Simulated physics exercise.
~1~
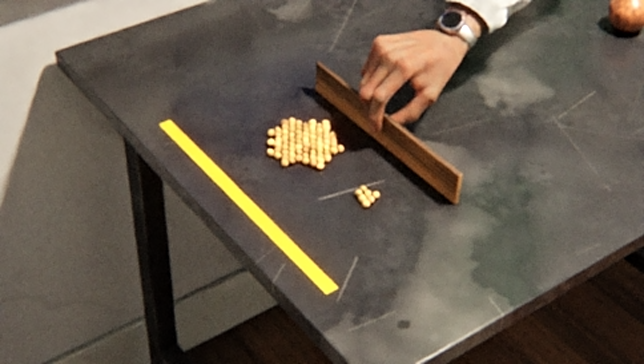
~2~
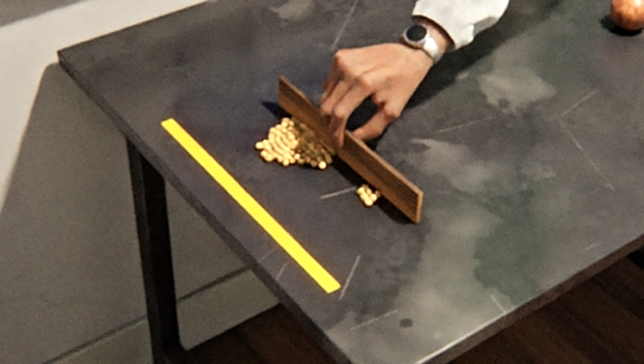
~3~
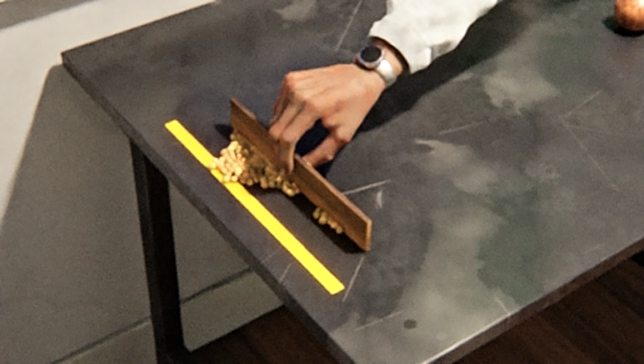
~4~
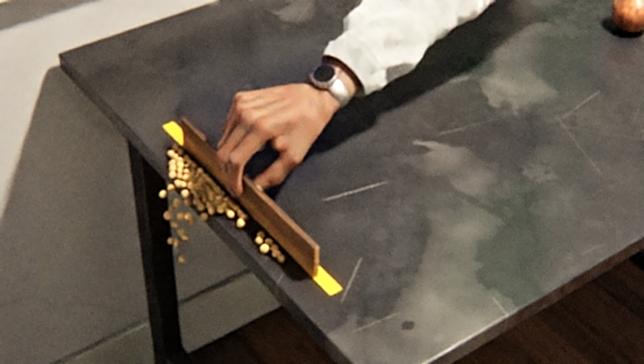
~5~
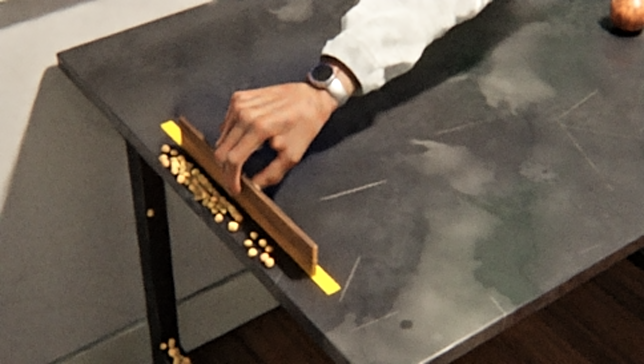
The footage shows a hand pushing an upright strip of wood across a dark table, sweeping a large and a small heap of yellowish pellets toward the edge until it stops at the yellow tape, with part of the larger heap spilling off while the smaller stays on the table.
